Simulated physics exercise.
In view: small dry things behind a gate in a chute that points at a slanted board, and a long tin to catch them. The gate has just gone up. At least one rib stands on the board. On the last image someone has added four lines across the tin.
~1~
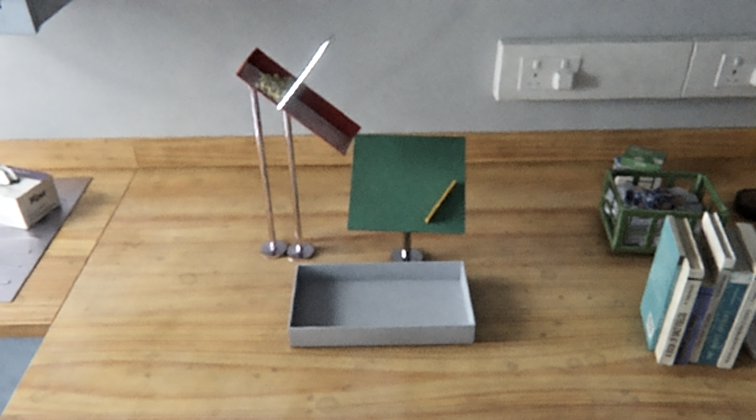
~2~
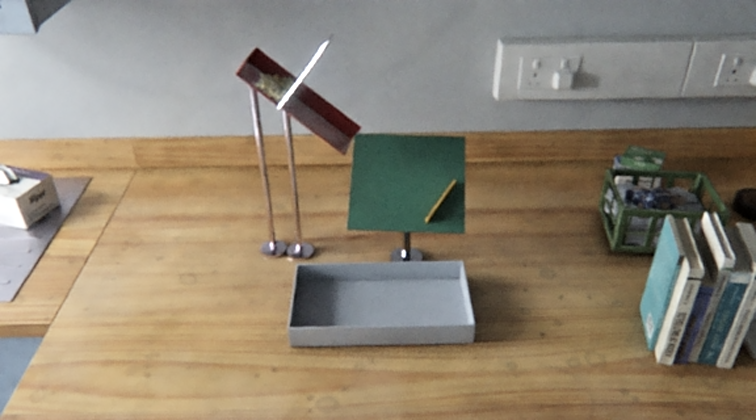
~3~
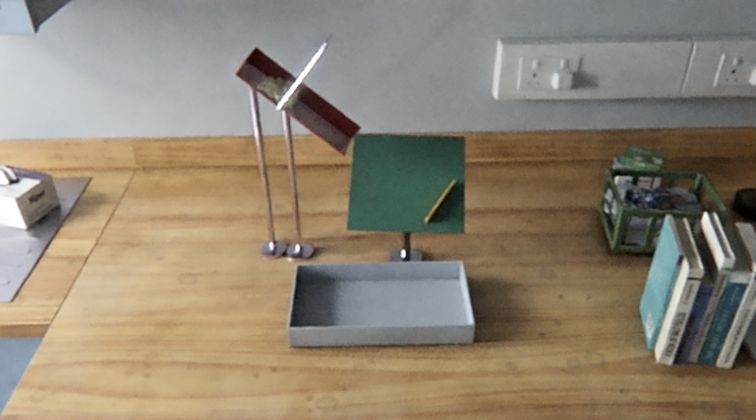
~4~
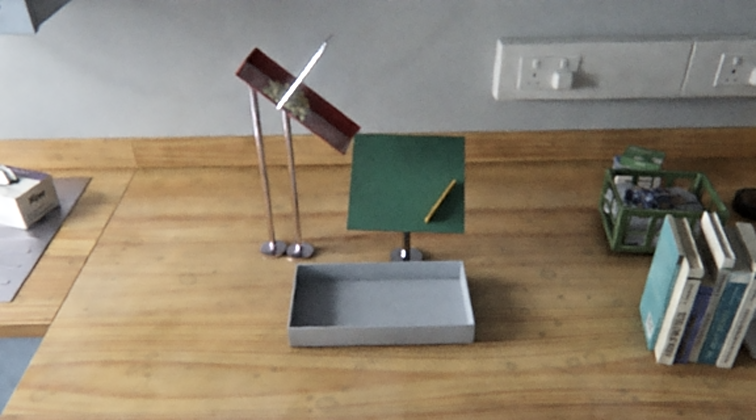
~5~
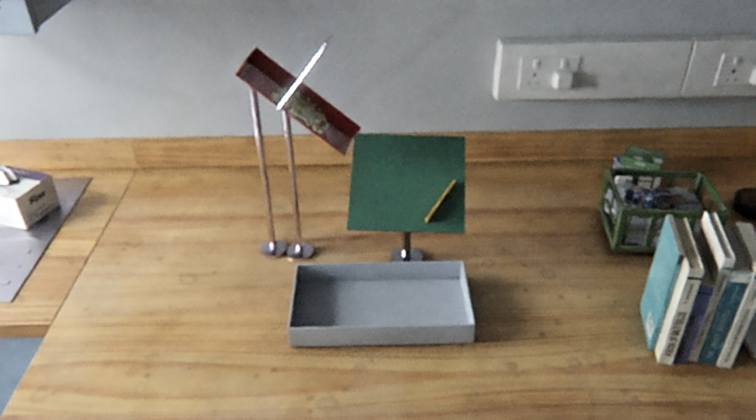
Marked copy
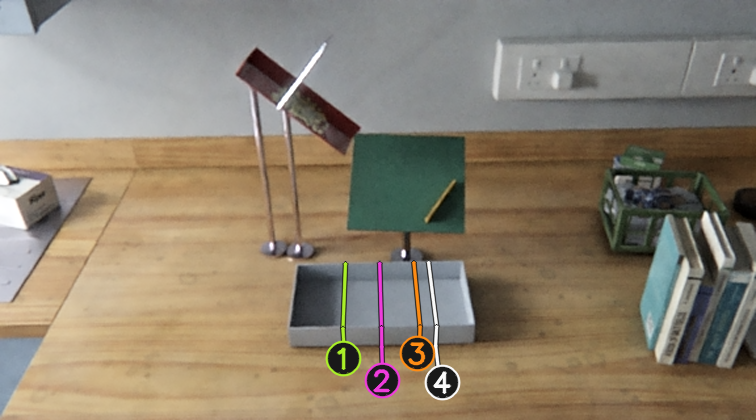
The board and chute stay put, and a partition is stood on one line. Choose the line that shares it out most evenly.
Use line 3.
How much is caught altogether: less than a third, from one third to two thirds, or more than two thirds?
About that: More than two thirds.
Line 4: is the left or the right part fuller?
Left.
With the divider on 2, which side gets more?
The right side.
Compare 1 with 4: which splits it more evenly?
Here it is line 4.
On the marked copy, line 1 crosses the front rim at (342, 327); line 2 crosses the front rim at (381, 326); line 3 crosses the front rim at (419, 326); line 4 crosses the front rim at (436, 325).
With 1, of what is caught, none at all on the left of the divider, the whole lot on the right.
With 2, of what is caught, a small share on the left of the divider, all but a few on the right.
With 3, of what is caught, close to half on the left of the divider, close to half on the right.
With 4, of what is caught, the bulk on the left of the divider, close to a quarter on the right.
